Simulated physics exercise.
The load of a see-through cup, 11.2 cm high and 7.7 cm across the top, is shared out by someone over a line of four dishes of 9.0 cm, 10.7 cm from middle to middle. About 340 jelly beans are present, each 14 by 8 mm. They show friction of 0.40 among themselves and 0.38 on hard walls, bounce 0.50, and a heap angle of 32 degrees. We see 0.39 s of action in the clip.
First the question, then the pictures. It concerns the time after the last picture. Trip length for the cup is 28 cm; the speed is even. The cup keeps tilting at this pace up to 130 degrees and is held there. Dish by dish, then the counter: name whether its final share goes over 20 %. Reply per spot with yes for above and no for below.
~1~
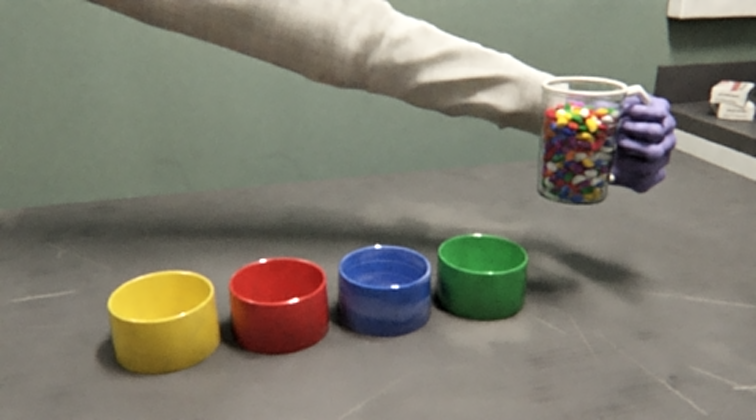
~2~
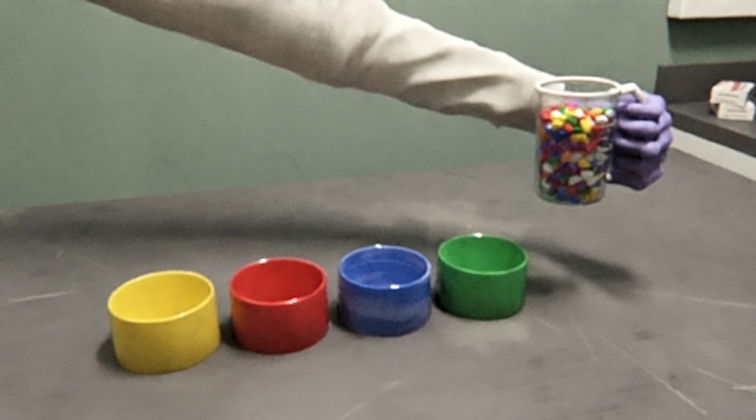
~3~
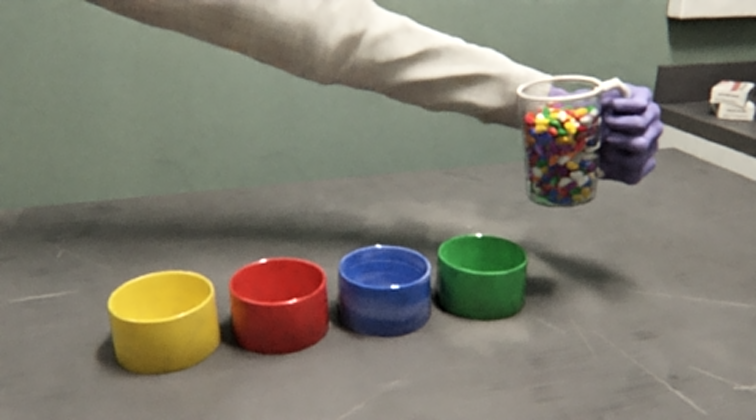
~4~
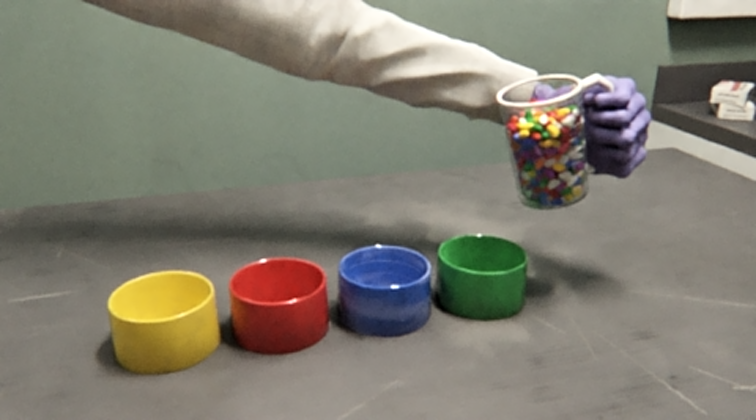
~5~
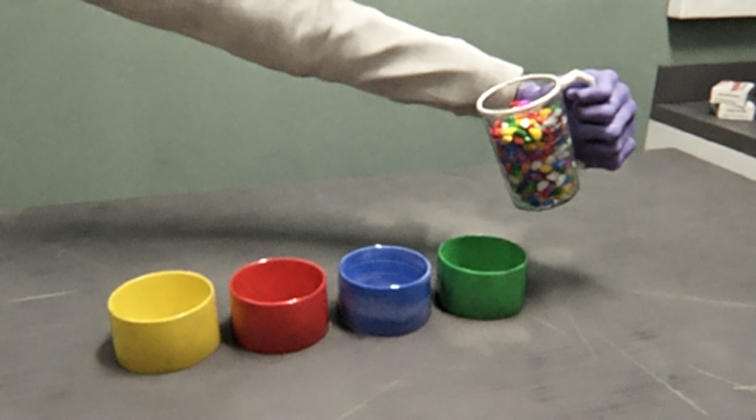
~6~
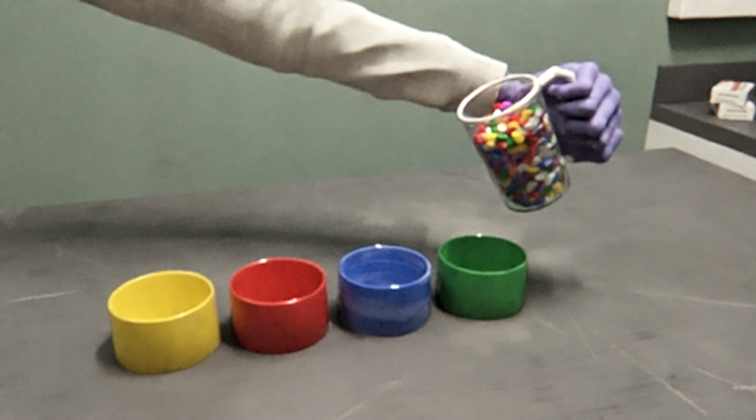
Red: Yes, above. Blue: No, below. Green: No, below. Yellow: No, below. Counter: Yes, above.
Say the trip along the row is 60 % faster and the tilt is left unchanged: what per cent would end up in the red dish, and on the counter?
Shares - red 60, counter 30.
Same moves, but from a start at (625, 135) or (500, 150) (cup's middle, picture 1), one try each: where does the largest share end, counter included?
The winner: Red; yellow.
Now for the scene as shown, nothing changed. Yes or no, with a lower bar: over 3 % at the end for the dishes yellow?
Yellow: True.
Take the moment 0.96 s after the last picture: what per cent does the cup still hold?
Around 85 per cent of the load.
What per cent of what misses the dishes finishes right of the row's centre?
Roughly 0 per cent of them.
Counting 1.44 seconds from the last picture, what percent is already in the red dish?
Share at that time: Approx. 50 per cent.
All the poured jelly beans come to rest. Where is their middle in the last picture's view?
Centre at rest, approx.: (249, 322) px.
Then, 0.58 s after the last picture, tilt 76 degrees; cup holds 100 %.
Then, 0.96 s after the last picture, tilt 108 degrees; cup holds 85 %, red 10 %.
Then, 1.44 s after the last picture, tilt 130 degrees; cup holds 0 %, red 50 %, yellow 10 %.
In the end, red 50 %, blue 0 %, green 0 %, yellow 10 %, counter 40 %.
